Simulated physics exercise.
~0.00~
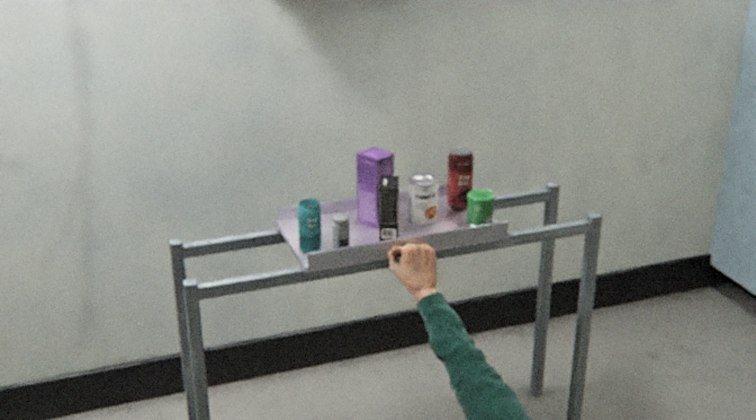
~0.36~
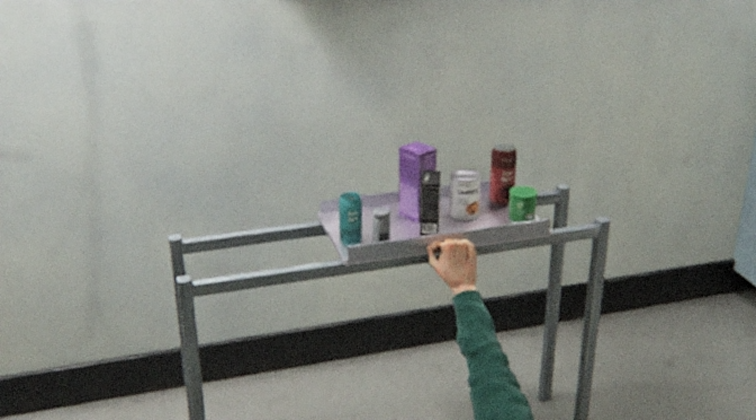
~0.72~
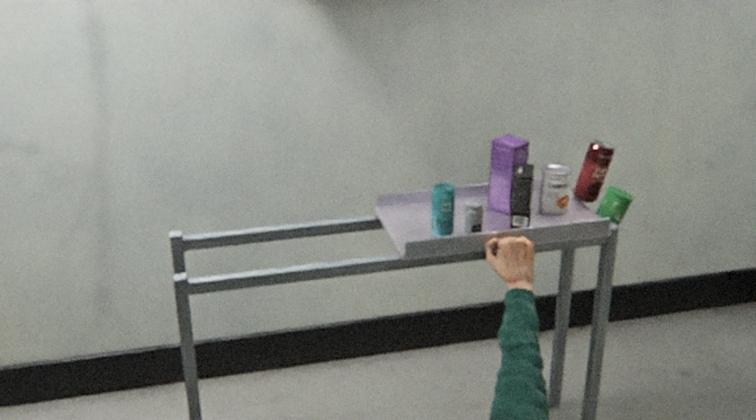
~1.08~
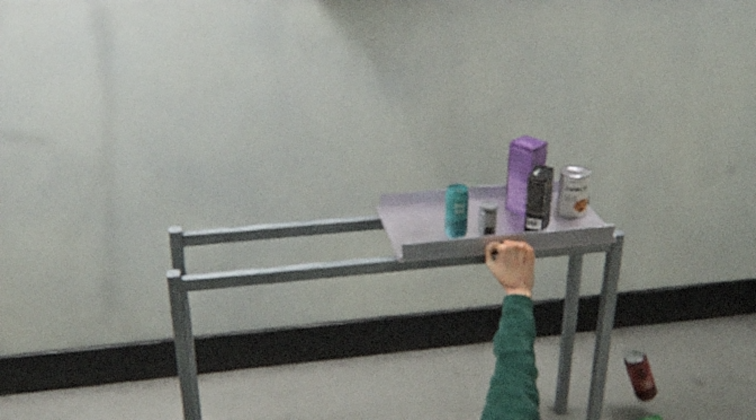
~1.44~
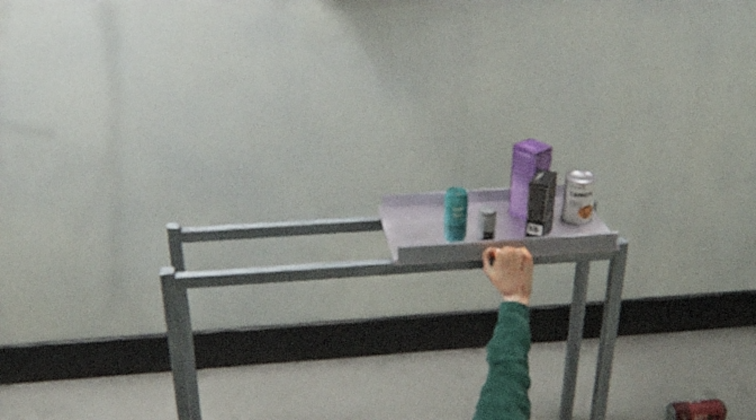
We see a hand slide a tray of cans and cartons rightward along rails until it stops at the end, where the red can and green tin tip over the edge and fall. The remaining items stay standing on the tray, and the red can lies on the floor.
